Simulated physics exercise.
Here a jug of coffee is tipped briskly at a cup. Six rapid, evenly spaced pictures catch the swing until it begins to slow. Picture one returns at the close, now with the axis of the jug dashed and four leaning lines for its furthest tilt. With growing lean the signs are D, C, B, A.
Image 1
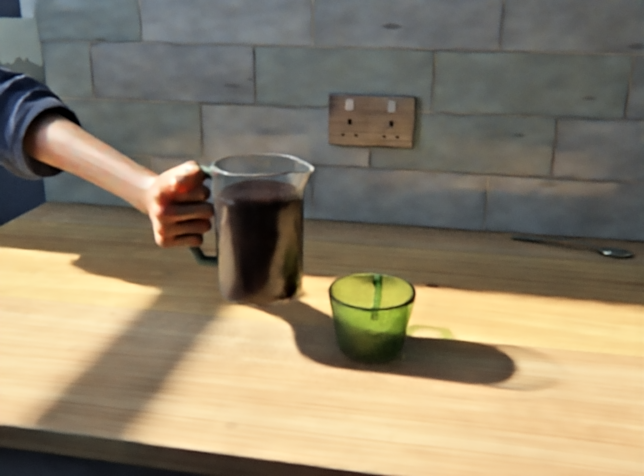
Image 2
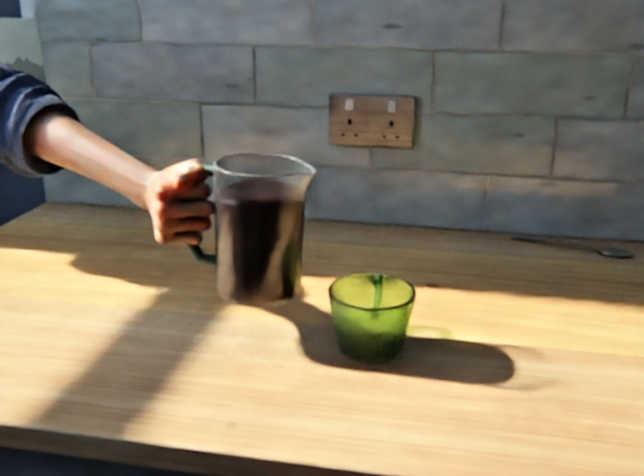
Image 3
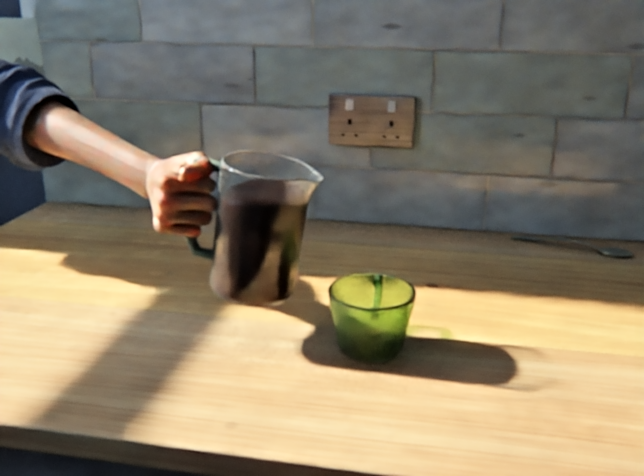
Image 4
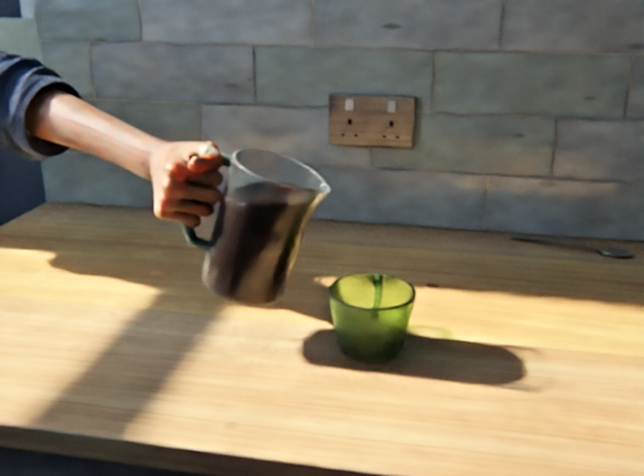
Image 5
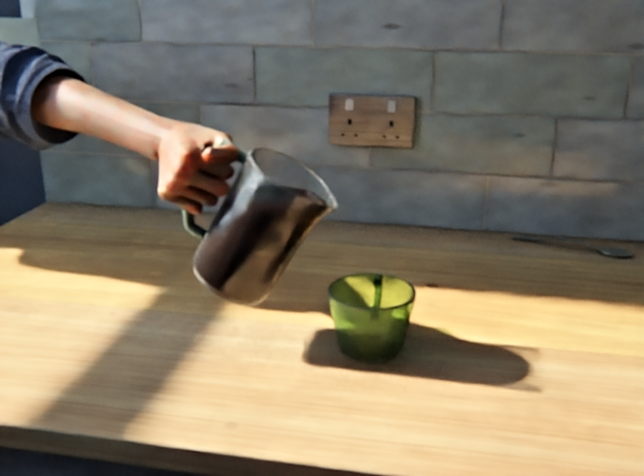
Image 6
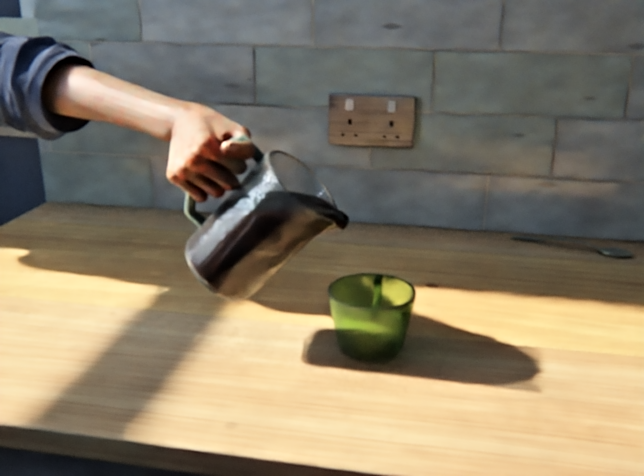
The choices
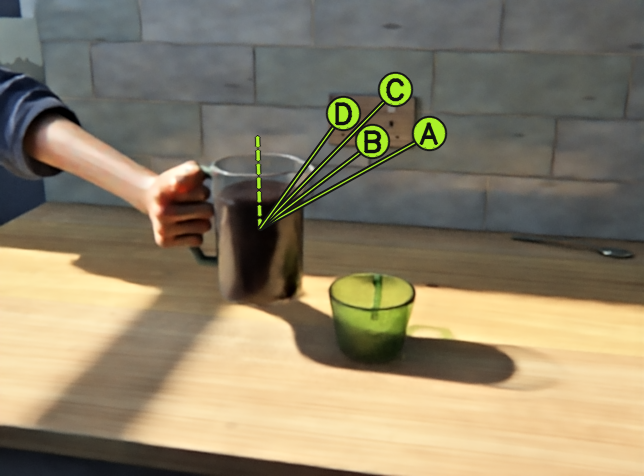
On a sunlit wooden counter, a hand lifted a glass jug of dark coffee slightly and tilted it steeply rightward near a small green cup, until the coffee just reached over the lip.
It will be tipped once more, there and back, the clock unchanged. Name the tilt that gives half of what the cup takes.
Use tilt A.
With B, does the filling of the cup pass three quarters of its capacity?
No.
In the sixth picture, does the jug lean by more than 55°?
No.
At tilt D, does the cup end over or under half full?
Under.
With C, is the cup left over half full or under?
Under.
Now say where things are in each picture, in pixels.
The first frame shows upright, lip at (311, 170); rim of the cup round (372, 290); nothing has left yet.
The second frame shows tipped about 2°, lip at (314, 172); nothing has left yet.
The third frame shows tipped about 9°, lip at (320, 179); nothing has left yet.
The fourth frame shows tipped about 18°, lip at (329, 191); nothing has left yet.
The fifth frame shows tipped about 30°, lip at (336, 206); nothing has left yet.
The sixth frame shows tipped about 43°, lip at (340, 224); coffee is over the lip, down to (344, 226).
On the marked copy, A at (415, 142); B at (359, 152); C at (384, 101); D at (333, 127).
Choosing A, the cup ends with about 49 % of what it can hold.
Choosing B, the cup ends with about 29 % of what it can hold.
Choosing C, the cup ends with about 14 % of what it can hold.
Choosing D, the cup ends with about 5 % of what it can hold.
